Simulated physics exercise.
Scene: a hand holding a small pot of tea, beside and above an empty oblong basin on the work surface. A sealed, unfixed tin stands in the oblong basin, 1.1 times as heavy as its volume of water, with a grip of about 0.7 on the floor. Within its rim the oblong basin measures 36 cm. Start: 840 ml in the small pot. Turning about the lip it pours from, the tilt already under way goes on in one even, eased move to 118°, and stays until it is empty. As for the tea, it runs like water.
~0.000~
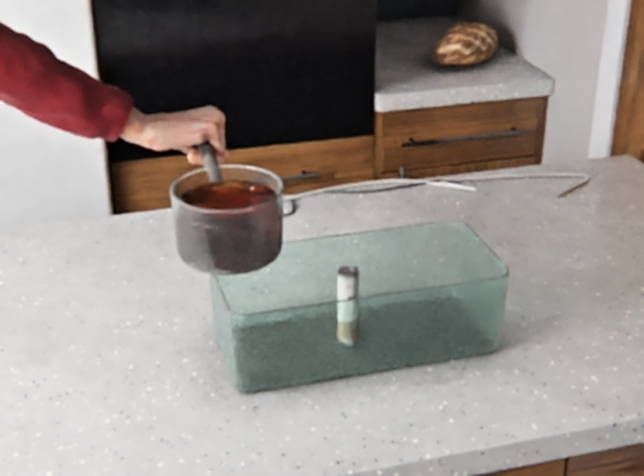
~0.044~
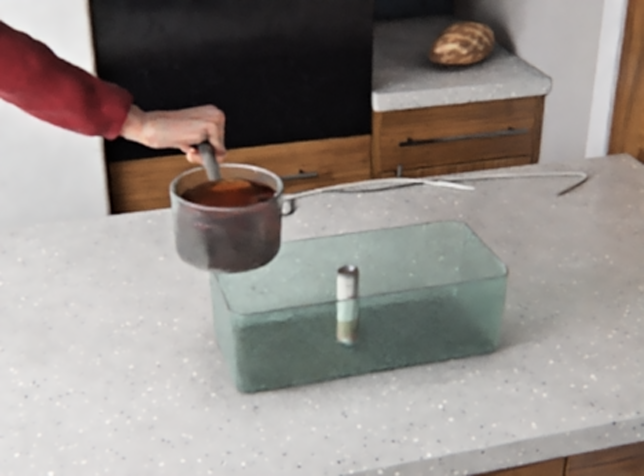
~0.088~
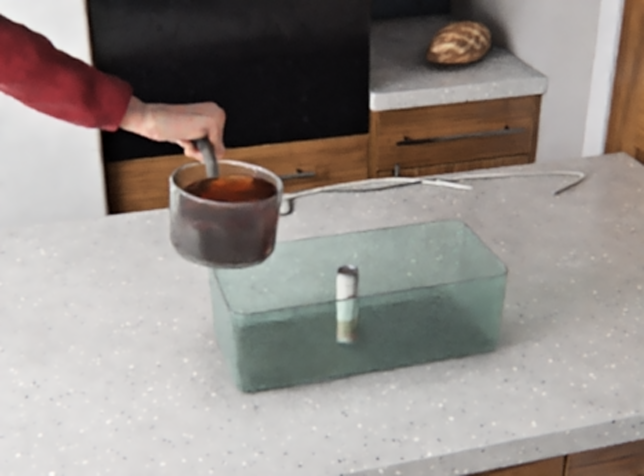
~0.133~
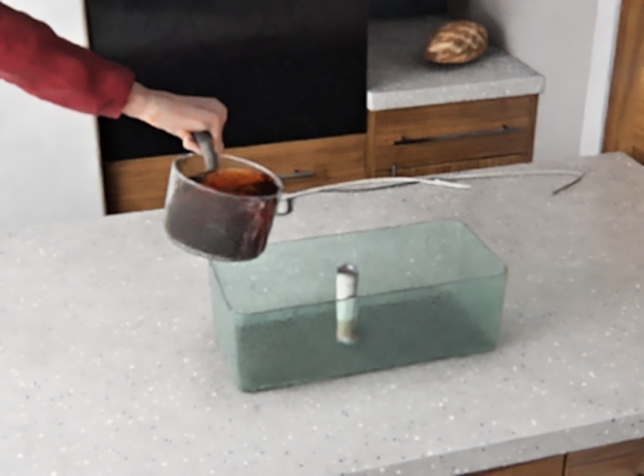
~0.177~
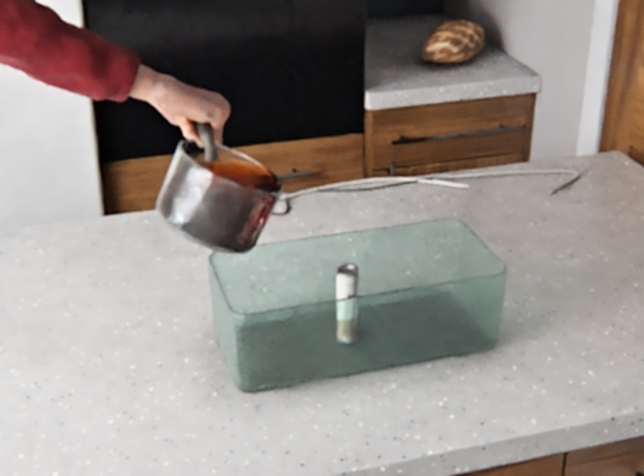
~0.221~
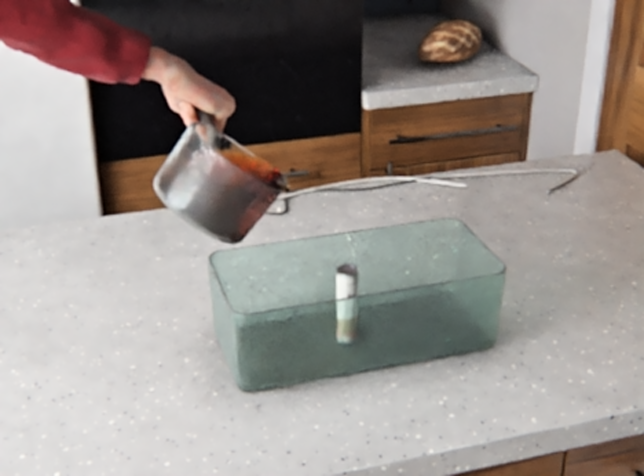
On a speckled grey counter, a hand in a red sleeve held a small pot of reddish-brown tea above an empty greenish basin, then tilted it steadily further over to the right.
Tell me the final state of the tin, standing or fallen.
It survives.
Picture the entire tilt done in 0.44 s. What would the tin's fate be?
The tin would stay balanced.
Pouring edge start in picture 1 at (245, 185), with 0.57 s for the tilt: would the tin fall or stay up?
It tumbles.
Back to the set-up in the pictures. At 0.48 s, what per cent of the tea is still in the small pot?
About 42 per cent.
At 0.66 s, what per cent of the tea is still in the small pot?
Around 2 in a hundred.
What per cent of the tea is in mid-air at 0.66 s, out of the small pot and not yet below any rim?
Near 14 per cent, I'd say.
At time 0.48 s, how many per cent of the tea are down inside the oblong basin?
At that time the basin holds about 7 per cent of the liquid.
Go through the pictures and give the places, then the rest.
In the first picture, tilt 0°; pouring edge (281, 183); surface from (175, 206) to (278, 193); the oblong basin's rim runs from (218, 284) to (486, 247); the tin's top is at (349, 274).
In the second picture, tilt 2°; pouring edge (281, 183); surface from (174, 205) to (278, 191).
In the third picture, tilt 7°; pouring edge (281, 183); surface from (173, 203) to (277, 186).
In the fourth picture, tilt 15°; pouring edge (280, 183); surface from (170, 198) to (278, 179).
In the fifth picture, tilt 26°; pouring edge (280, 184); surface from (166, 185) to (279, 176); 1 per cent is over the edge.
In the sixth picture, tilt 39°; pouring edge (279, 184); surface from (162, 172) to (274, 174); 2 per cent is over the edge.
After 0.48 s the tilt is 110° and 42 per cent is still to pour; the tin stands where it began.
After 0.66 s the tilt is 118° and 2 per cent is still to pour; the tin stands where it began.
After 0.86 s the tilt is 118° and 0 per cent is still to pour; the tin stands where it began.
After 1.07 s the tilt is 118° and 0 per cent is still to pour; the tin stands where it began.
In the end the tin stands where it began.
